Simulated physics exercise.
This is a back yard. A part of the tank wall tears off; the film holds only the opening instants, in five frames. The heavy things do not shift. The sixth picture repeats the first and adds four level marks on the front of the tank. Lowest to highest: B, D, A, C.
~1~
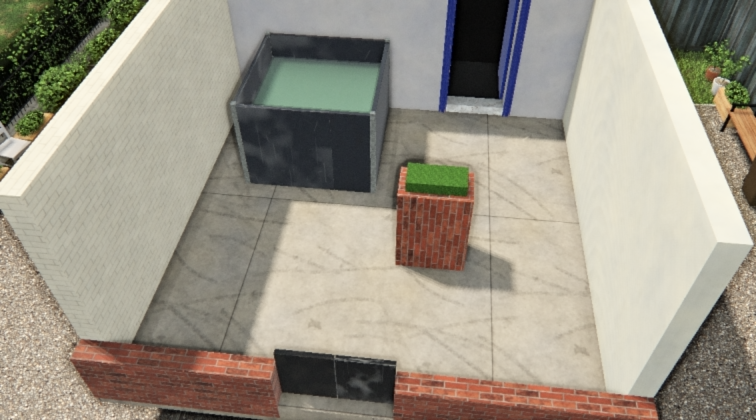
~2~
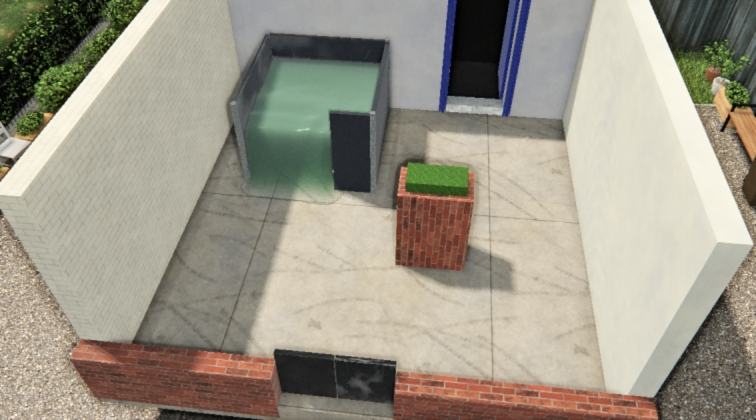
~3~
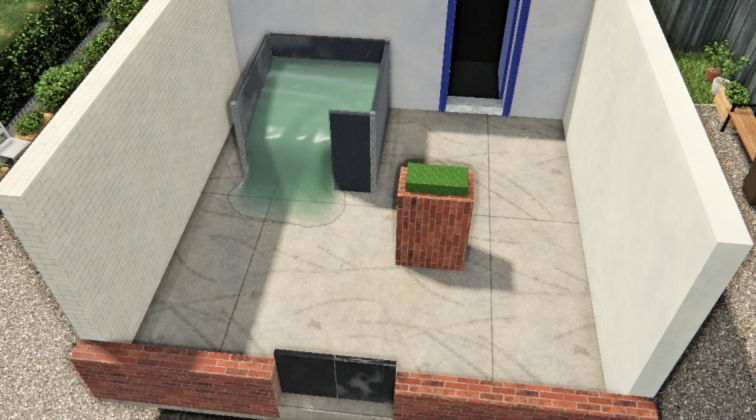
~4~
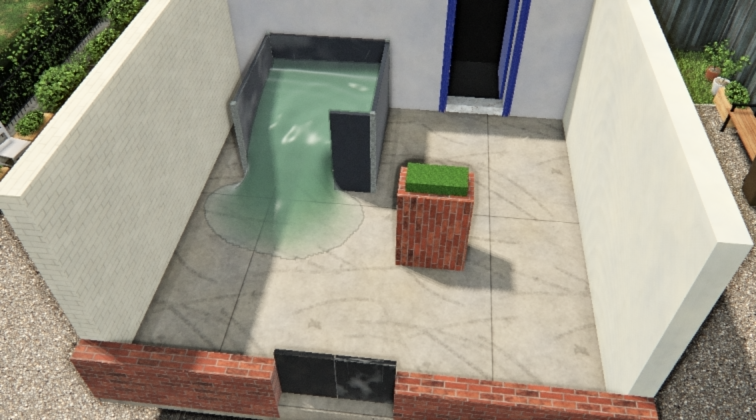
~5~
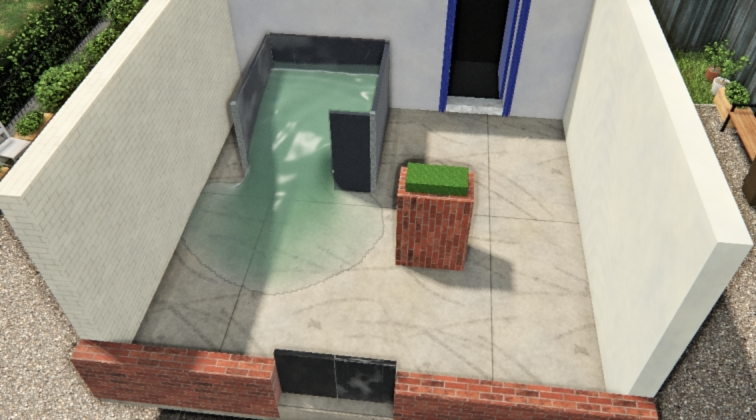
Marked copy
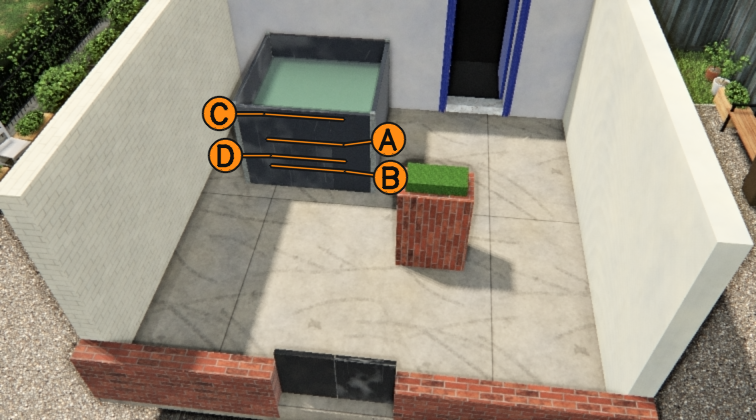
A back yard with a pale paved floor is seen from high above, between cream side walls and a low red-brick front wall with a dark gate. A dark tank of green water stands at the back left, near a blue-framed doorway and a grass-topped brick block. The left part of the tank's front opens, and water pours out, spreading forward in a widening, rounded sheet while the camera stays still.
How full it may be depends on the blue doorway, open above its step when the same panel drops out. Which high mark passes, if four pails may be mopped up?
I would pick mark A.
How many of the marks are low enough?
Three.
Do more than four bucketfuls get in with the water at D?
No, not at all.
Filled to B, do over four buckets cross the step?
No.
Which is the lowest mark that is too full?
C.
On the marked copy, A at (305, 142); B at (308, 168); C at (303, 116); D at (307, 158); from the bottom up B, D, A, C.
For mark A, a bucket or two gets in.
For mark B, nothing gets over.
For mark C, about 11 bucketfuls get in.
For mark D, nothing gets over.
